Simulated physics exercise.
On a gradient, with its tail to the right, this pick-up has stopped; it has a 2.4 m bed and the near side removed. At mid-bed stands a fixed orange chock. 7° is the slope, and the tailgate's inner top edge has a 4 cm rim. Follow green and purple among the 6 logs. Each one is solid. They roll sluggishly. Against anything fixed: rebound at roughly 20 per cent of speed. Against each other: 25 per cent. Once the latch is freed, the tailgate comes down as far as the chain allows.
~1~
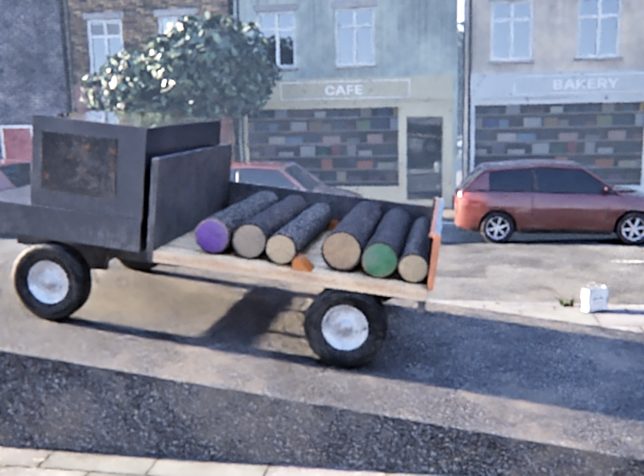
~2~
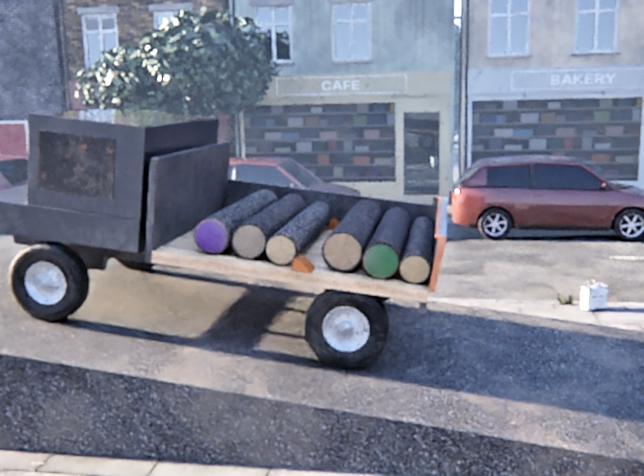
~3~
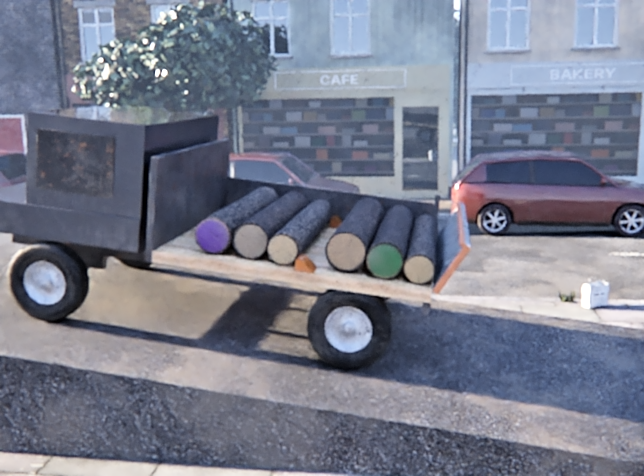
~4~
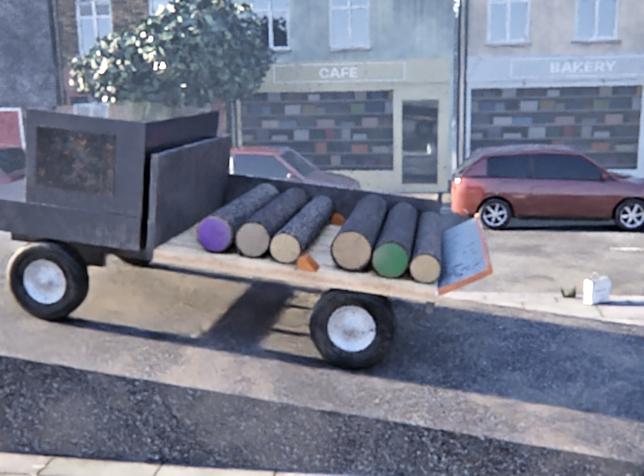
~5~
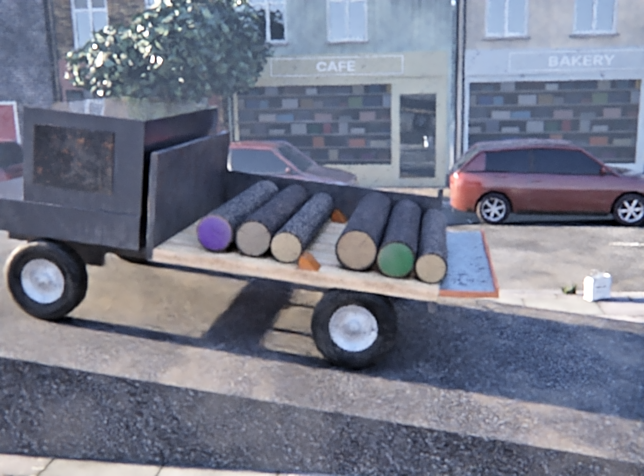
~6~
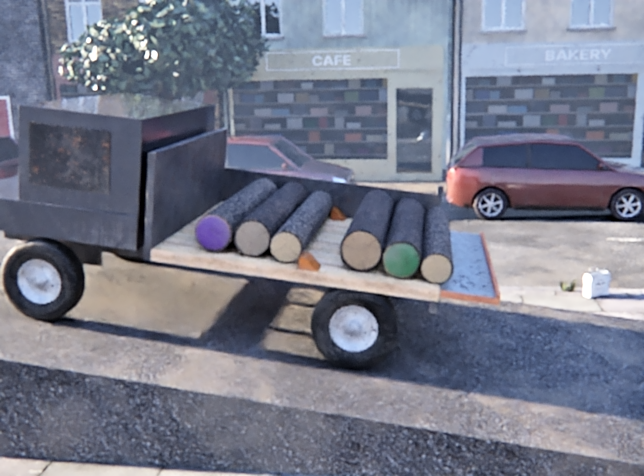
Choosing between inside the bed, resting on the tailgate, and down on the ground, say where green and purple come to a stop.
They stop as follows: Green - resting on the tailgate; purple - inside the bed.
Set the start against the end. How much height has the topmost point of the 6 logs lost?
Roughly 0 cm.
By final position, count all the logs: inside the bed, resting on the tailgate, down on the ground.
First 4, then 2, and last 0.
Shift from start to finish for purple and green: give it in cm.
For purple it's around 0, and for green around 50.
Then, 0.3 s past the sixth picture, green is on the bed, 25 cm short of the hinge, rolling right; purple is on the bed, 190 cm short of the hinge; 0 of 6 are out.
Then, 0.6 s past the sixth picture, green is on the bed, 10 cm short of the hinge, rolling right; as before, purple; 0 of 6 are out.
Then, 1.0 s past the sixth picture, green is on the gate, 5 cm past the hinge, rolling right; as before, purple; 0 of 6 are out.
Finally (1.1 s after the last picture), green is on the gate, 10 cm past the hinge; purple is on the bed, 190 cm short of the hinge; 0 of 6 are out.
